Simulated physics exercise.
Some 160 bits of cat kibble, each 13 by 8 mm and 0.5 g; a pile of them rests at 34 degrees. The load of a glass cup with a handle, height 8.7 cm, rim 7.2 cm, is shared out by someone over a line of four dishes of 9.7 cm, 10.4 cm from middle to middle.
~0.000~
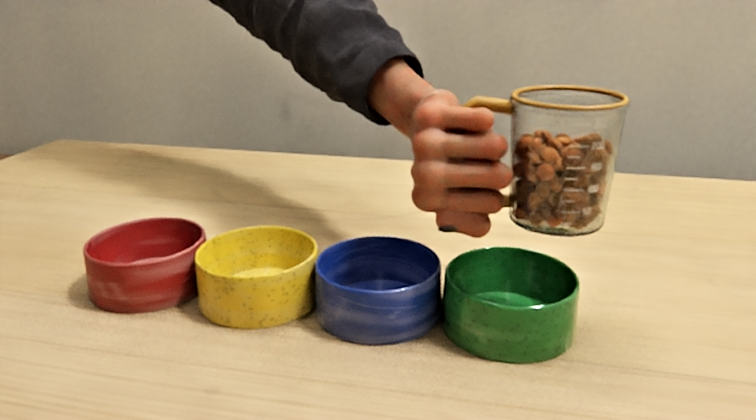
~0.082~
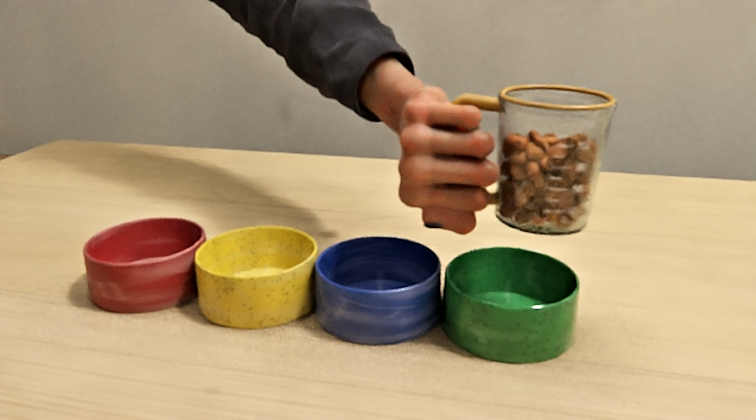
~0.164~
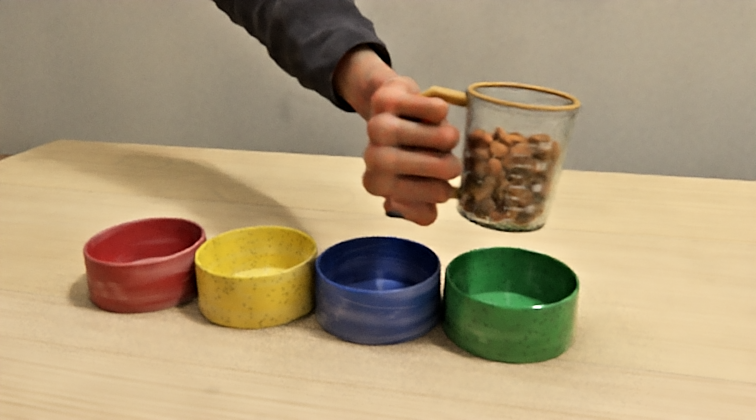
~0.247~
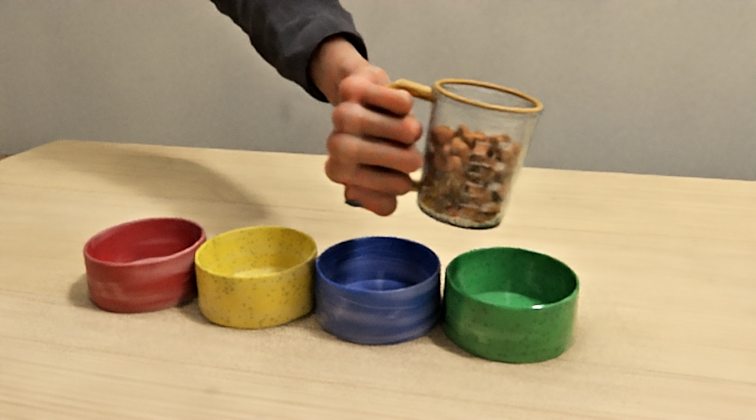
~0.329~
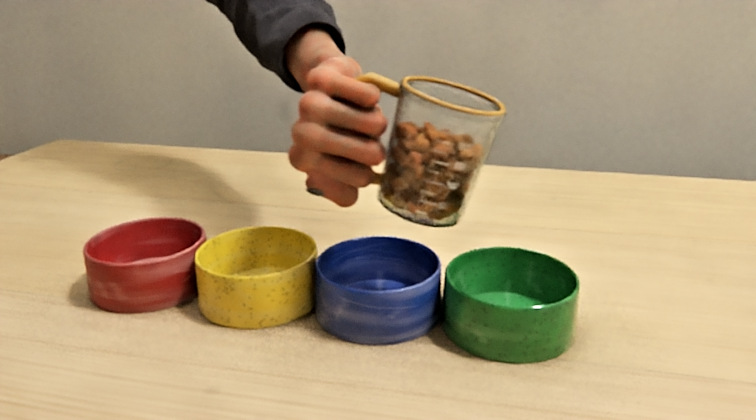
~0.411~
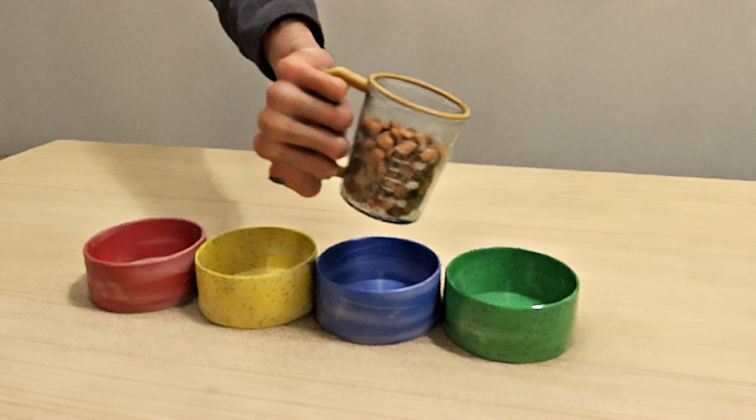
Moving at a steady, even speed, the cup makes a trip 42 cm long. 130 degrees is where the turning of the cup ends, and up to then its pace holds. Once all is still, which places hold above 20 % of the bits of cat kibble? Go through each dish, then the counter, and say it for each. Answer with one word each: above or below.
Red above, blue below, green below, yellow below, counter below.
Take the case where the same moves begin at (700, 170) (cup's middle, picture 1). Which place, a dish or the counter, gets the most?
Most of it lands at yellow.
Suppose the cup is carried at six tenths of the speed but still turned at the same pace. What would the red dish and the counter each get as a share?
Red: 90; counter: 10.
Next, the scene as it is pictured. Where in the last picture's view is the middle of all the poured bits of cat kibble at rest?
Centre at rest: Approx. (142, 264) px.
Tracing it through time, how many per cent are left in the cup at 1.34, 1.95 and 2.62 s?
100, 95, 0.
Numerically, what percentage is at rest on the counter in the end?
Some 5 in a hundred.
After 1.34 s, tilt 71 degrees; cup holds 100 %.
After 1.95 s, tilt 105 degrees; cup holds 95 %, red 5 %.
Then, at 2.62 s, tilt 130 degrees; cup holds 0 %, red 95 %.
At rest (3.1 s), red 95 %, blue 0 %, green 0 %, yellow 0 %, counter 5 %.
